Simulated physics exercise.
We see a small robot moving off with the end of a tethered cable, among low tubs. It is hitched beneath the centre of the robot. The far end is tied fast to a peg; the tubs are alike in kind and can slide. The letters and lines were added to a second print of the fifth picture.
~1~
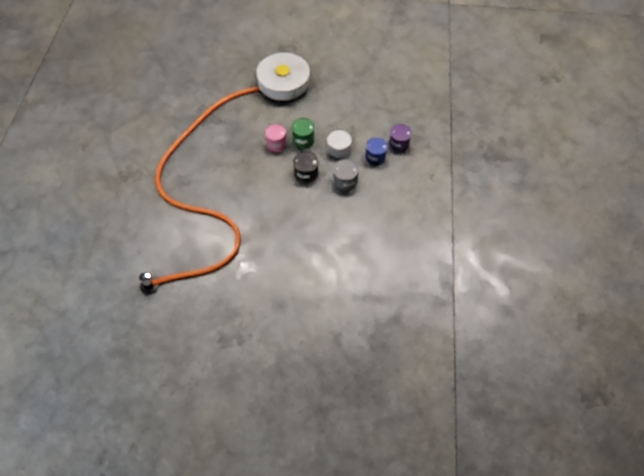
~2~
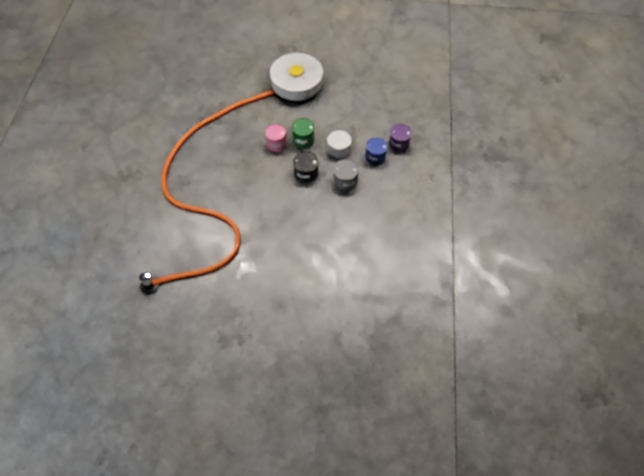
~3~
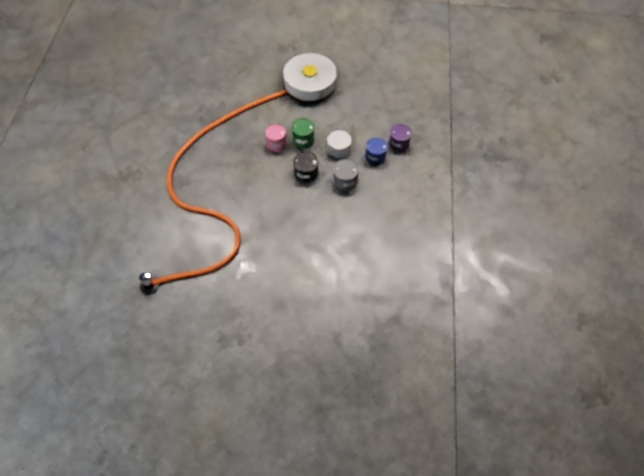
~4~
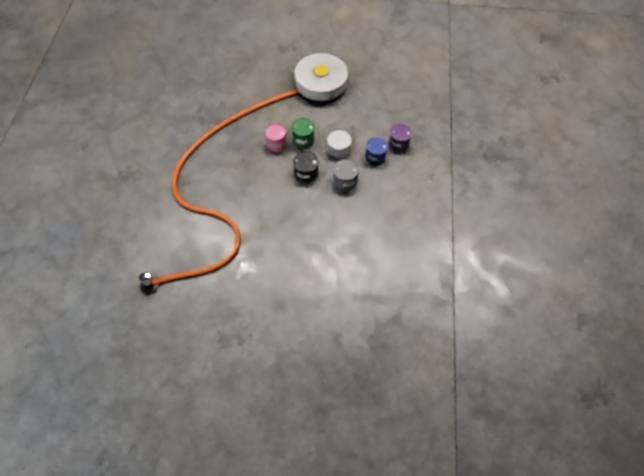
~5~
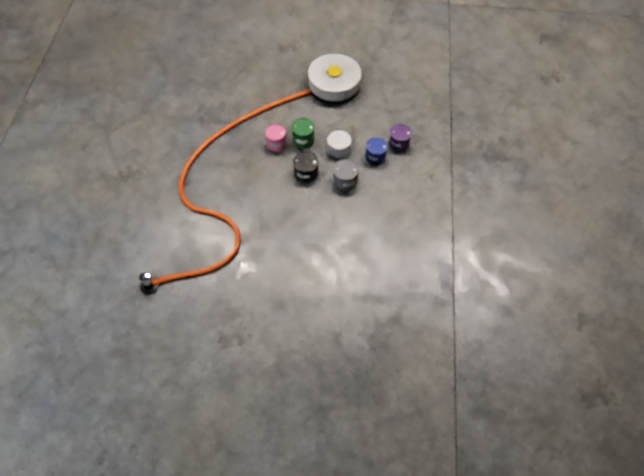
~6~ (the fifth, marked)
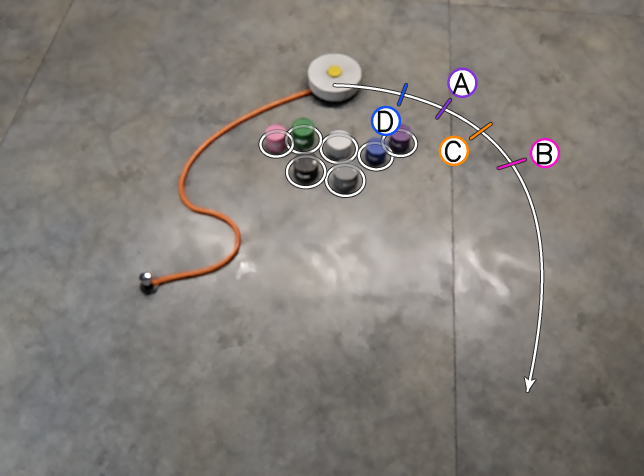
We see a round white device with a yellow top slide slowly rightward across a grey floor, drawing along part of an orange cord attached to a small peg, while seven small coloured tubs below it stay still.
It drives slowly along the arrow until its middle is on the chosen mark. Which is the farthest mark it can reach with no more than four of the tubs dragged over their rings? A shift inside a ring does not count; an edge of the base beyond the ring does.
It should halt at C.
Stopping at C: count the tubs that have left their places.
By then, two.
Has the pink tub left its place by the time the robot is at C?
Yes.
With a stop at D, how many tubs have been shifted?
The count is none.
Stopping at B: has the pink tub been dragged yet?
Yes.
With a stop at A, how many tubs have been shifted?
By then, none.
On the marked copy, A at (444, 109); B at (512, 164); C at (481, 131); D at (403, 94); the route from (334, 85) via (515, 169) to (528, 391).
Following C. Soon after the start, robot (389, 84).
Later, robot (441, 100).
In the end, robot (483, 125); green tub (308, 139); pink tub (290, 149); two over the rings.
As for the rest, A is within the limit but short; B has six over the rings; D is within the limit but short.
